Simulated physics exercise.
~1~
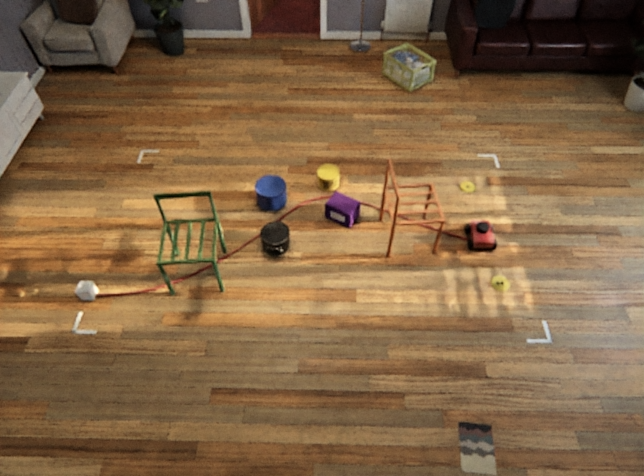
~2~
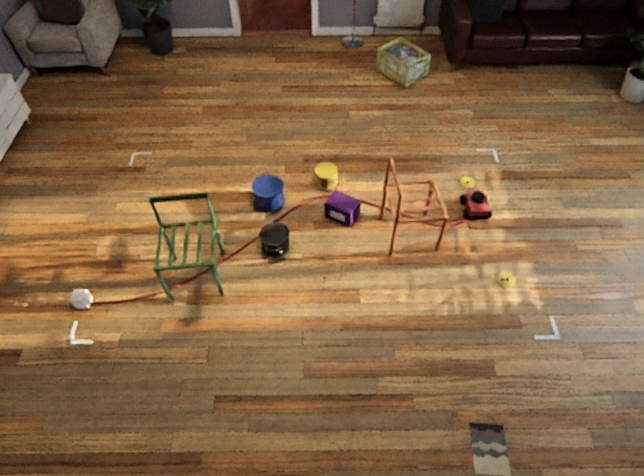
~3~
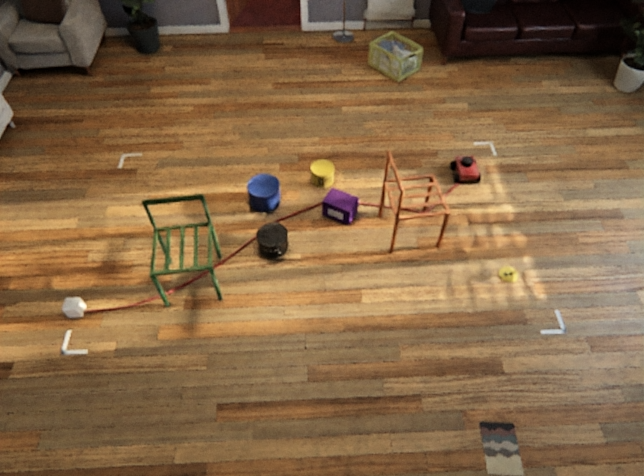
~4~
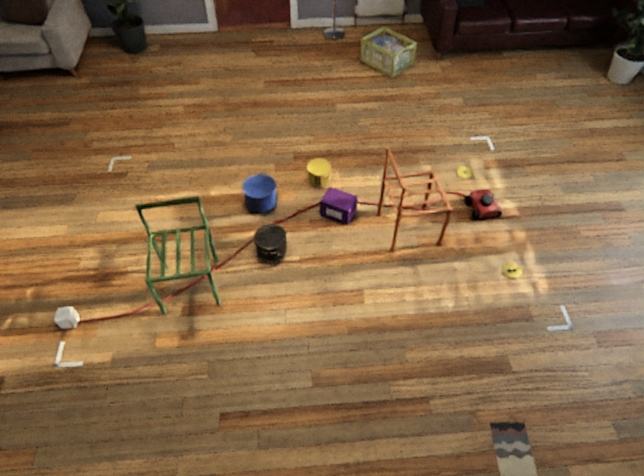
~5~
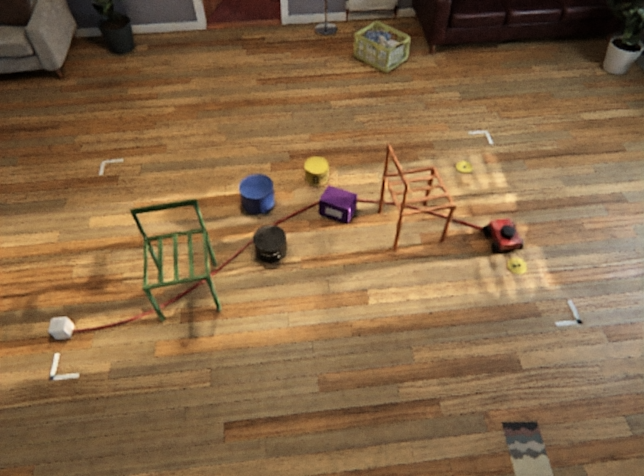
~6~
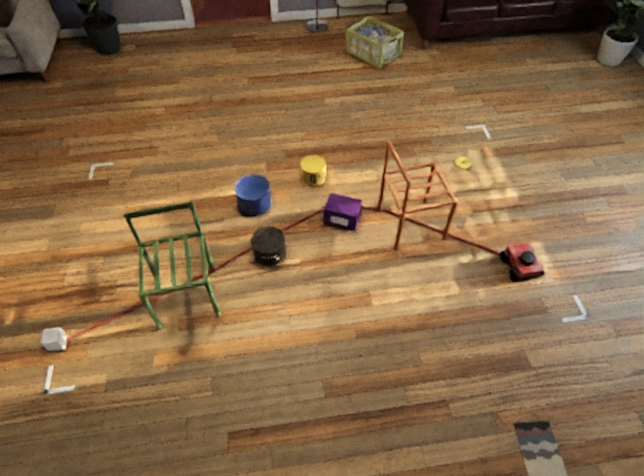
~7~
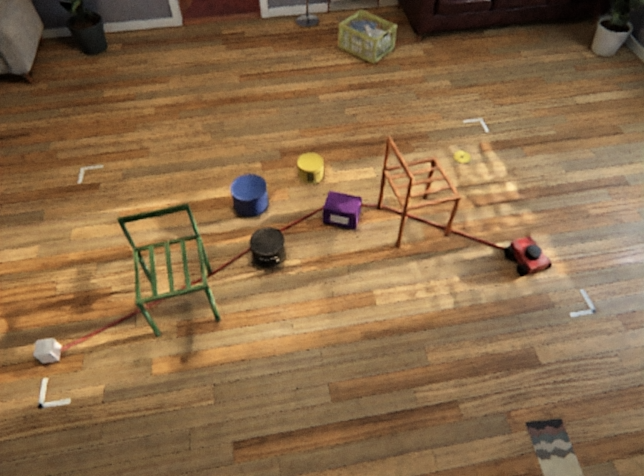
A small red cart trailing a cord rolled up past the orange chair, then turned and drove down to the right, drawing the cord straighter and nudging the purple box slightly, while the chairs and bins stayed put and the white plug end held.
